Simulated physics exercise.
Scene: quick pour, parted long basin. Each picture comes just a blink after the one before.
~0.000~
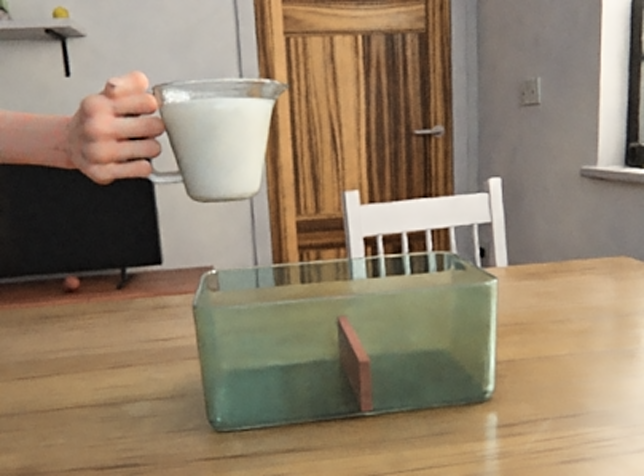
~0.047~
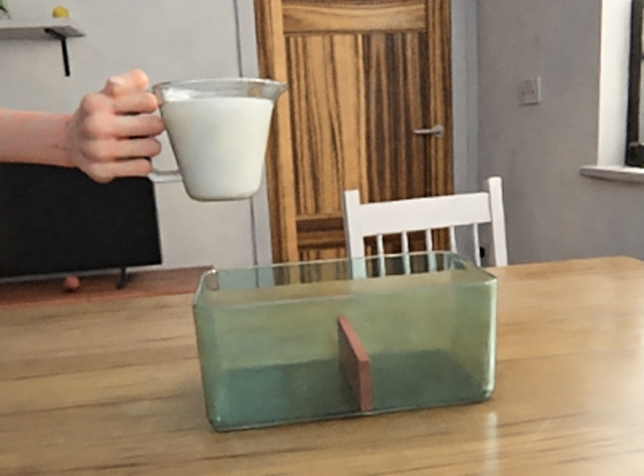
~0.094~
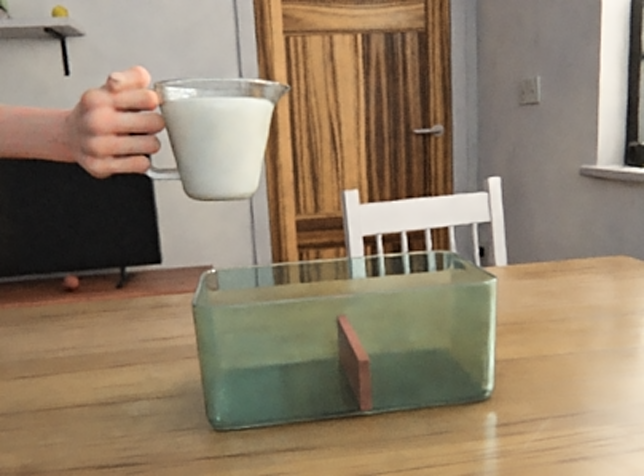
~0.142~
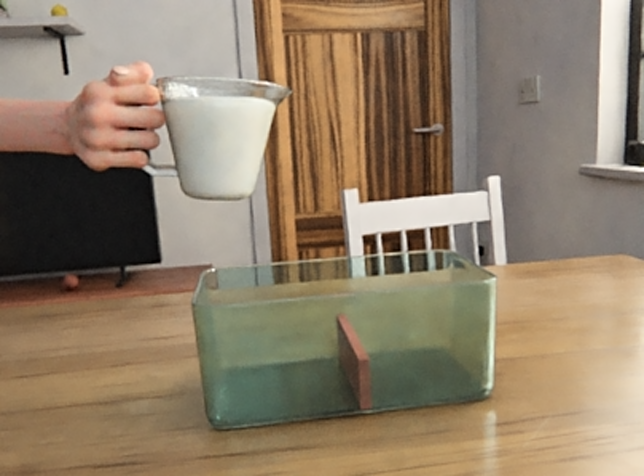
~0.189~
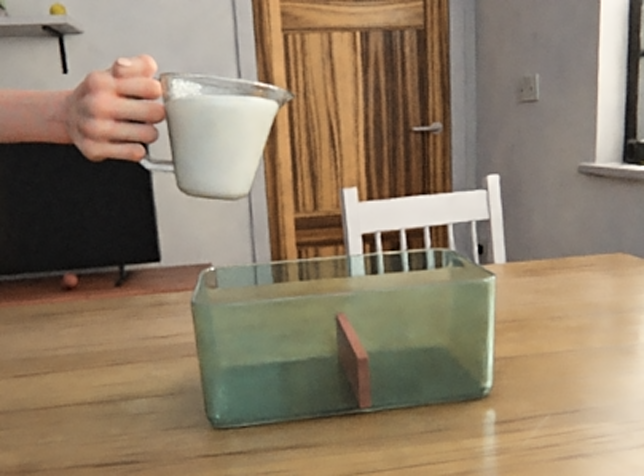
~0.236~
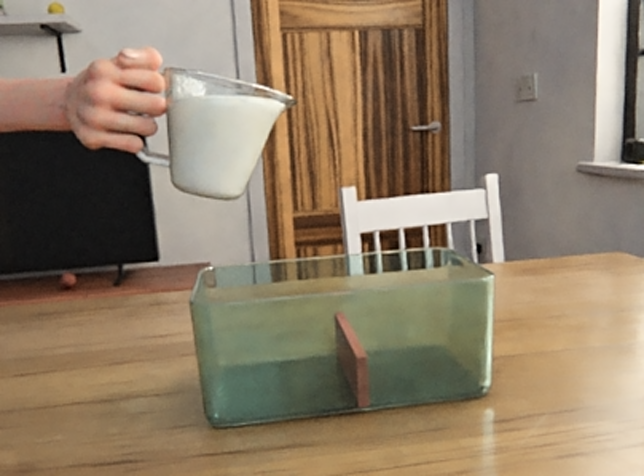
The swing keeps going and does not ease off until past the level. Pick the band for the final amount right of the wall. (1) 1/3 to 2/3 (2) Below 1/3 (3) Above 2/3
The answer is 1.
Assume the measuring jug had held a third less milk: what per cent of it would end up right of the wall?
Roughly 35 in a hundred.
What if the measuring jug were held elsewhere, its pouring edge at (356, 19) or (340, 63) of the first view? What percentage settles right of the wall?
In turn 75 % and 90 %.
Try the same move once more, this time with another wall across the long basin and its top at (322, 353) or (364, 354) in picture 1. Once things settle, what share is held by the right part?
First try around 85 percent; second try around 50 percent.
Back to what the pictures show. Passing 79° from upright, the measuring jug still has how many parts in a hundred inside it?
Amount still in: Approx. 55 %.
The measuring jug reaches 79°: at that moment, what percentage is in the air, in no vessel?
Some 30 per cent, I'd say.
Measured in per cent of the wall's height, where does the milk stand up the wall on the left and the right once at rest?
Levels: Left around 20 per cent, right around 30 per cent.
A moment on, the measuring jug is tipped on its side and 57 per cent is still to pour, 1 is left of the wall and 14 right of it.
Next, the measuring jug is tipped right over and 4 per cent is still to pour, 31 is left of the wall and 55 right of it.
Then the measuring jug is tipped right over and 0 per cent is still to pour, 43 is left of the wall and 56 right of it.
Later the measuring jug is tipped right over and 0 per cent is still to pour, 43 is left of the wall and 56 right of it.
Finally, 43 per cent lies left of the wall, 56 right of it and 1 outside.
